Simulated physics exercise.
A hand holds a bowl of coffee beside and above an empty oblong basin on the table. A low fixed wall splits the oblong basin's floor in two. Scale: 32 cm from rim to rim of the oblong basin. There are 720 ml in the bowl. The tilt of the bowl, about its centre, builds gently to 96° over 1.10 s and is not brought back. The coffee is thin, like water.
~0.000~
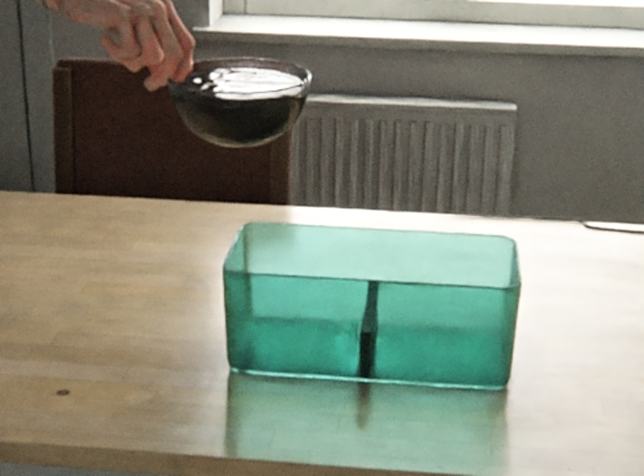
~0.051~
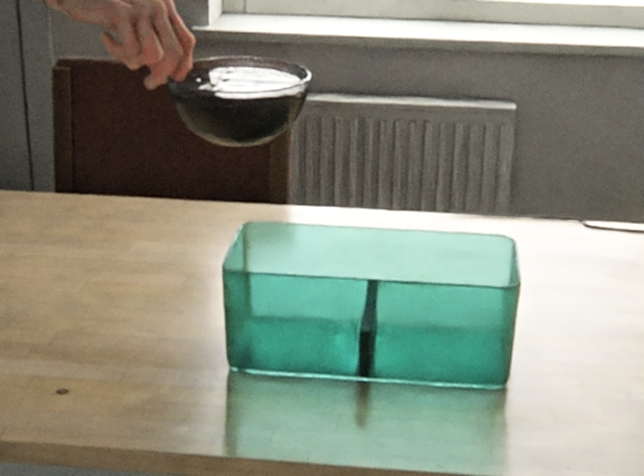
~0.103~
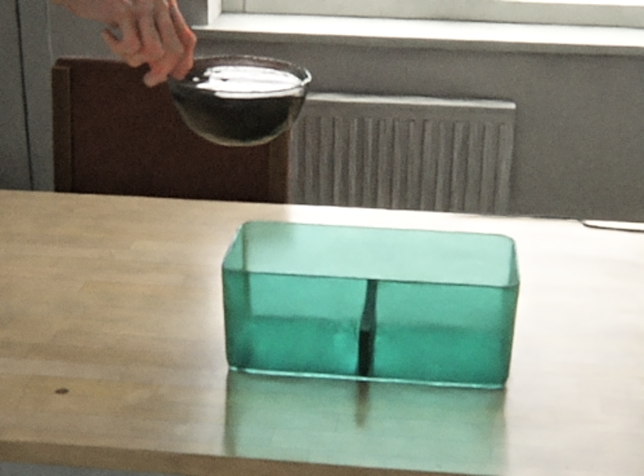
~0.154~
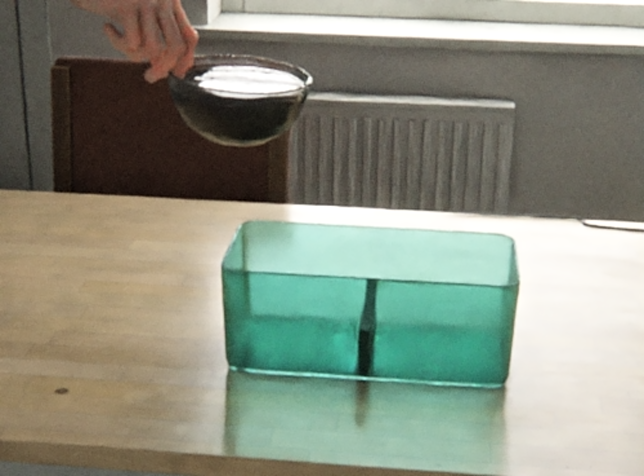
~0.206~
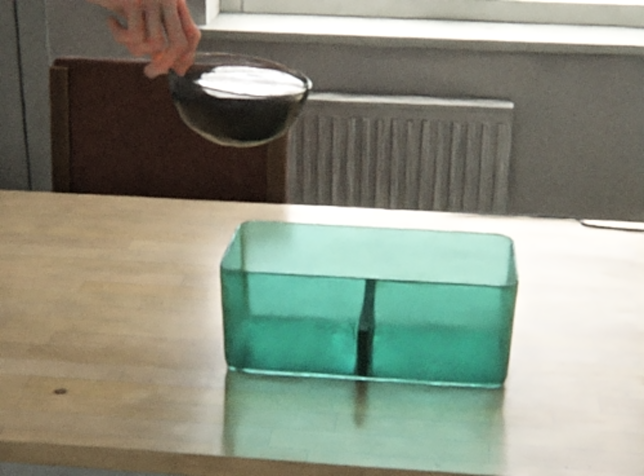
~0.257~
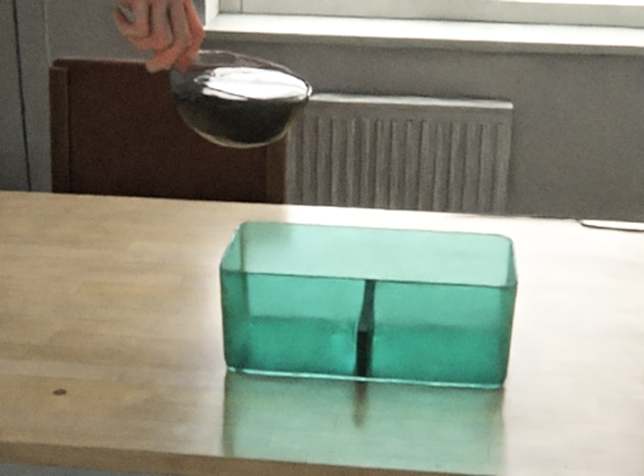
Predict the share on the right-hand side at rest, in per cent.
Roughly 54 per cent is past the wall.
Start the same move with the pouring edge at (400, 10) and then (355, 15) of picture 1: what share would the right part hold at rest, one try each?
In turn about 90 and 90 per cent.
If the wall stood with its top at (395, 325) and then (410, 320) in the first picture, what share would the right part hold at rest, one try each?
First 25, then 5 per cent.
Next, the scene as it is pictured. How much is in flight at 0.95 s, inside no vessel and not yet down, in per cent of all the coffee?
About 10 per cent.
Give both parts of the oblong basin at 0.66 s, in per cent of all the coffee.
Some 6 per cent left and 12 right.
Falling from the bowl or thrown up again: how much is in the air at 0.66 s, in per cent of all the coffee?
About 38 per cent.
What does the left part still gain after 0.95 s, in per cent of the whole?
About 12 per cent.
After 0.66 s the tilt is 63° and 43 per cent is still to pour, 6 is left of the wall and 12 right of it.
After 0.95 s the tilt is 92° and 4 per cent is still to pour, 33 is left of the wall and 53 right of it.
After 1.26 s the tilt is 96° and 0 per cent is still to pour, 45 is left of the wall and 54 right of it.
After 1.60 s the tilt is 96° and 0 per cent is still to pour, 45 is left of the wall and 54 right of it.
In the end 45 per cent lies left of the wall, 54 right of it and 1 outside.
